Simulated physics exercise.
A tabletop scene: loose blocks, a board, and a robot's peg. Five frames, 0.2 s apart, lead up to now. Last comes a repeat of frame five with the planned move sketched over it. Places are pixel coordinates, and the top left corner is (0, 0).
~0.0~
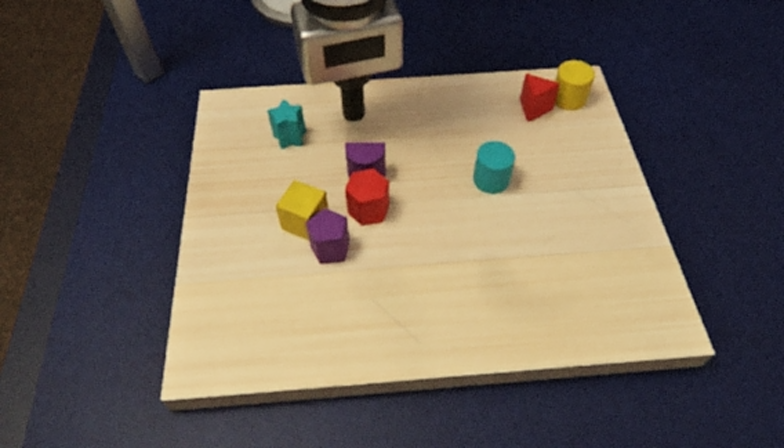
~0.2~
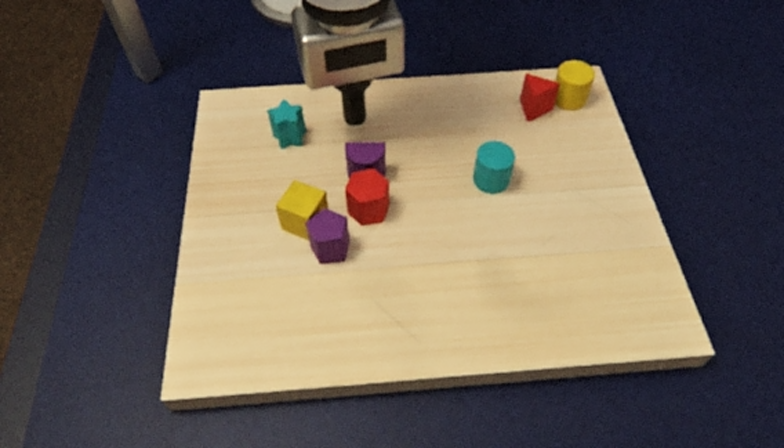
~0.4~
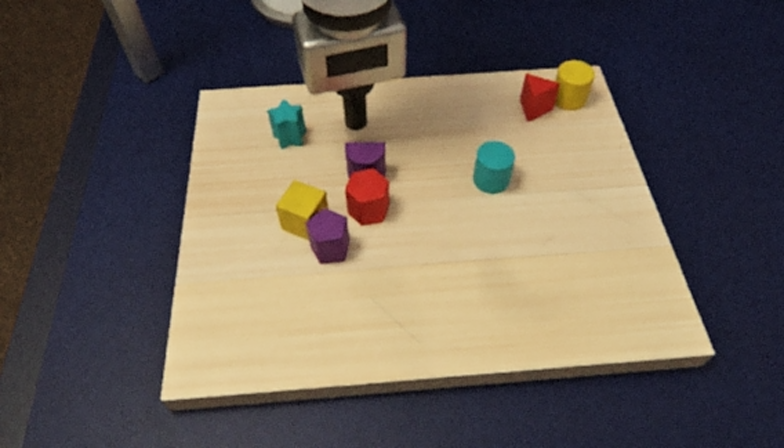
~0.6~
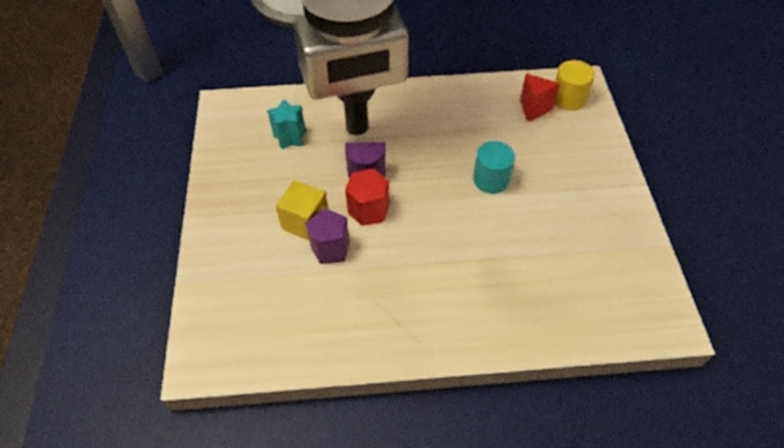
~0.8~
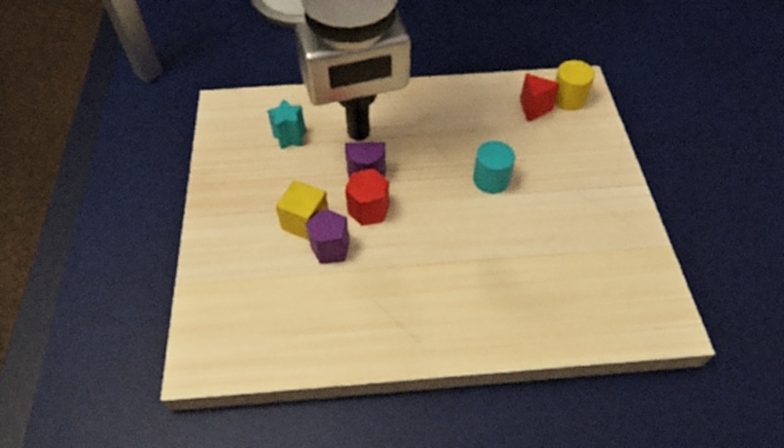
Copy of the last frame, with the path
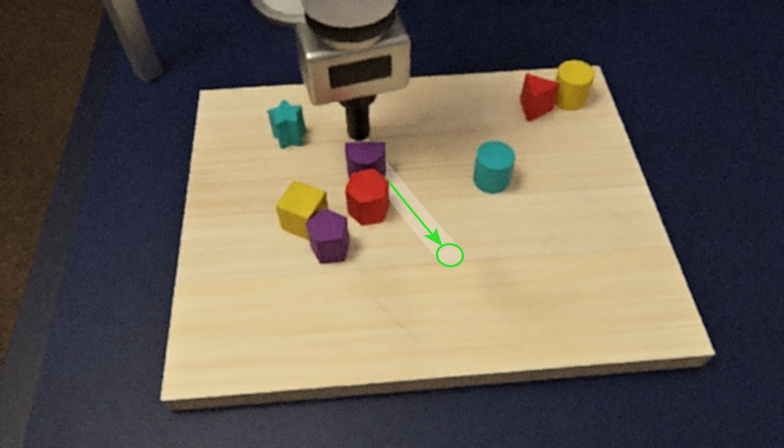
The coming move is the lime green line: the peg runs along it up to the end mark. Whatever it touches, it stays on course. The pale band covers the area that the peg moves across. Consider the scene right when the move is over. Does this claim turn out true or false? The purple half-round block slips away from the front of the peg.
My answer: True.
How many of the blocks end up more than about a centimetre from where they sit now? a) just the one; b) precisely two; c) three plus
My pick is b.
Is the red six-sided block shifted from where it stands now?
My answer is yes.
Drawn move, in a line from (360, 145) to (450, 255).
One third of the way, peg at (387, 168); purple half-round block at (371, 171), turned 30° clockwise; red six-sided block at (364, 200), turned 10° clockwise.
Two thirds of the way, peg at (417, 204); purple five-sided block at (324, 228); purple half-round block at (374, 179), turned 55° clockwise; red six-sided block at (360, 209).
At the end, peg at (451, 244); turquoise star-shaped block still; purple five-sided block at (324, 228); purple half-round block at (374, 179), turned 55° clockwise; red six-sided block at (360, 209).
